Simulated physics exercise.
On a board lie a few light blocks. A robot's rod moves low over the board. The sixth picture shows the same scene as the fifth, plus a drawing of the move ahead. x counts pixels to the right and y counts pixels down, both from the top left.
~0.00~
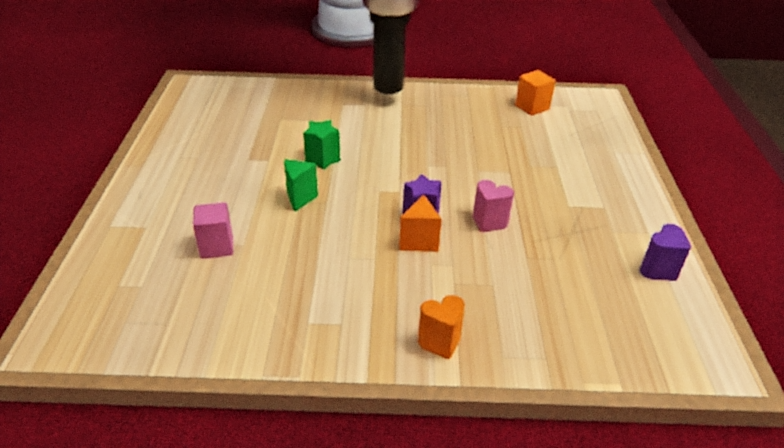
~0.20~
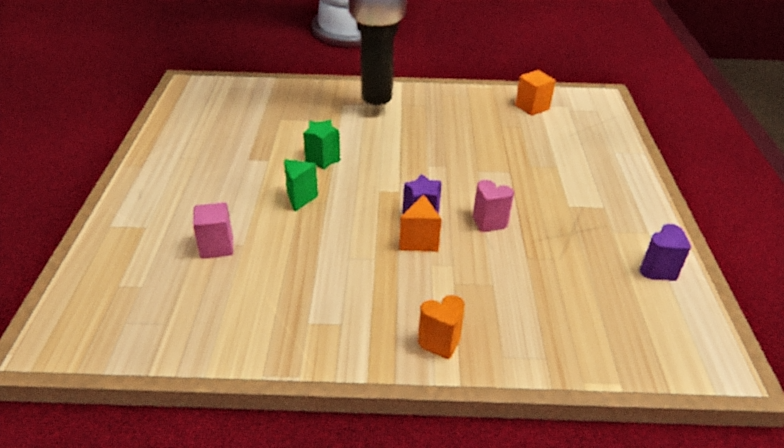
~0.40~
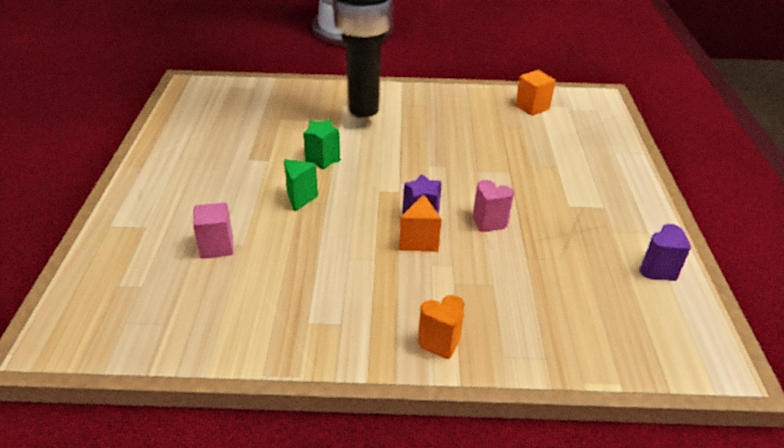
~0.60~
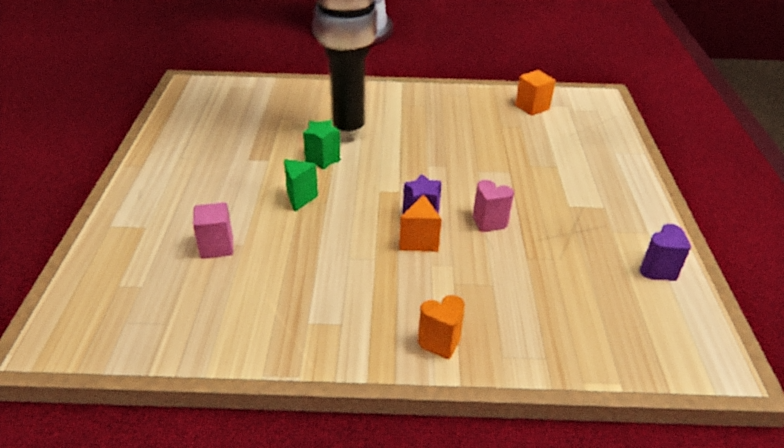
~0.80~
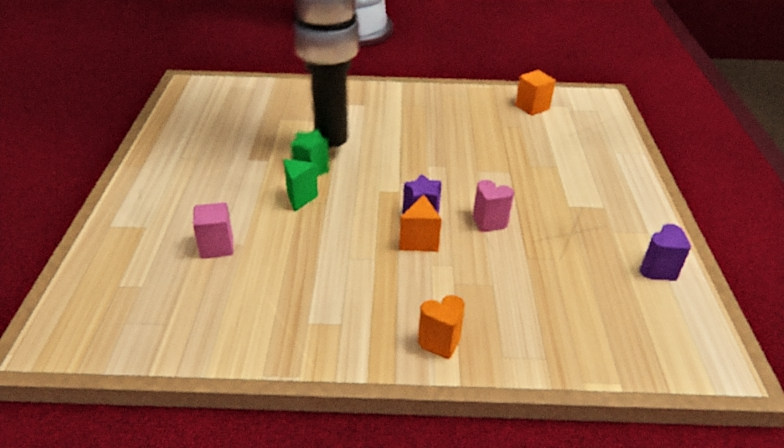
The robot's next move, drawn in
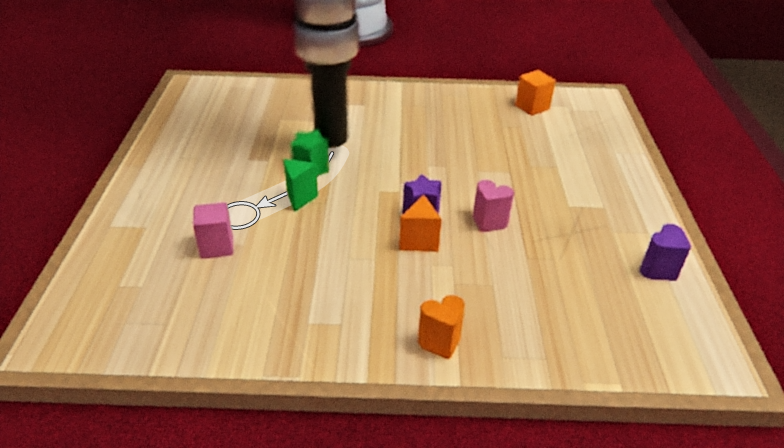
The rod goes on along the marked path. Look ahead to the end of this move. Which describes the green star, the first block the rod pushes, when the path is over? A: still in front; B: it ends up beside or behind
I choose A.
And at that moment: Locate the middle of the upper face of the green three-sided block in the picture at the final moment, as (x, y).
At the end it should sit near (285, 182).
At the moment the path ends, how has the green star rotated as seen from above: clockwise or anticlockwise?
From overhead, clockwise.
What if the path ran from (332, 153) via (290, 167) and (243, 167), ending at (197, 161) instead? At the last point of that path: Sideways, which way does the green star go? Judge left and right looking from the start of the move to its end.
Facing from start to end, it shifts left.
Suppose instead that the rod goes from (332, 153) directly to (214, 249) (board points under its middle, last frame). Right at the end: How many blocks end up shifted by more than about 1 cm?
Count: Three or more.
The line goes from (332, 153) by way of (314, 177) and (280, 197) to (239, 215).
The first path, step by step. One third of the way, rod (313, 163); green three-sided block (290, 174), turned 30° anticlockwise; green star (281, 159), turned 30° clockwise.
Two thirds of the way, rod (278, 183); green three-sided block (286, 181), turned 45° anticlockwise; green star (245, 174), turned 65° clockwise.
At the end, rod (236, 201); pink square unmoved; green three-sided block (285, 182), turned 55° anticlockwise; green star (199, 192), turned 70° clockwise.
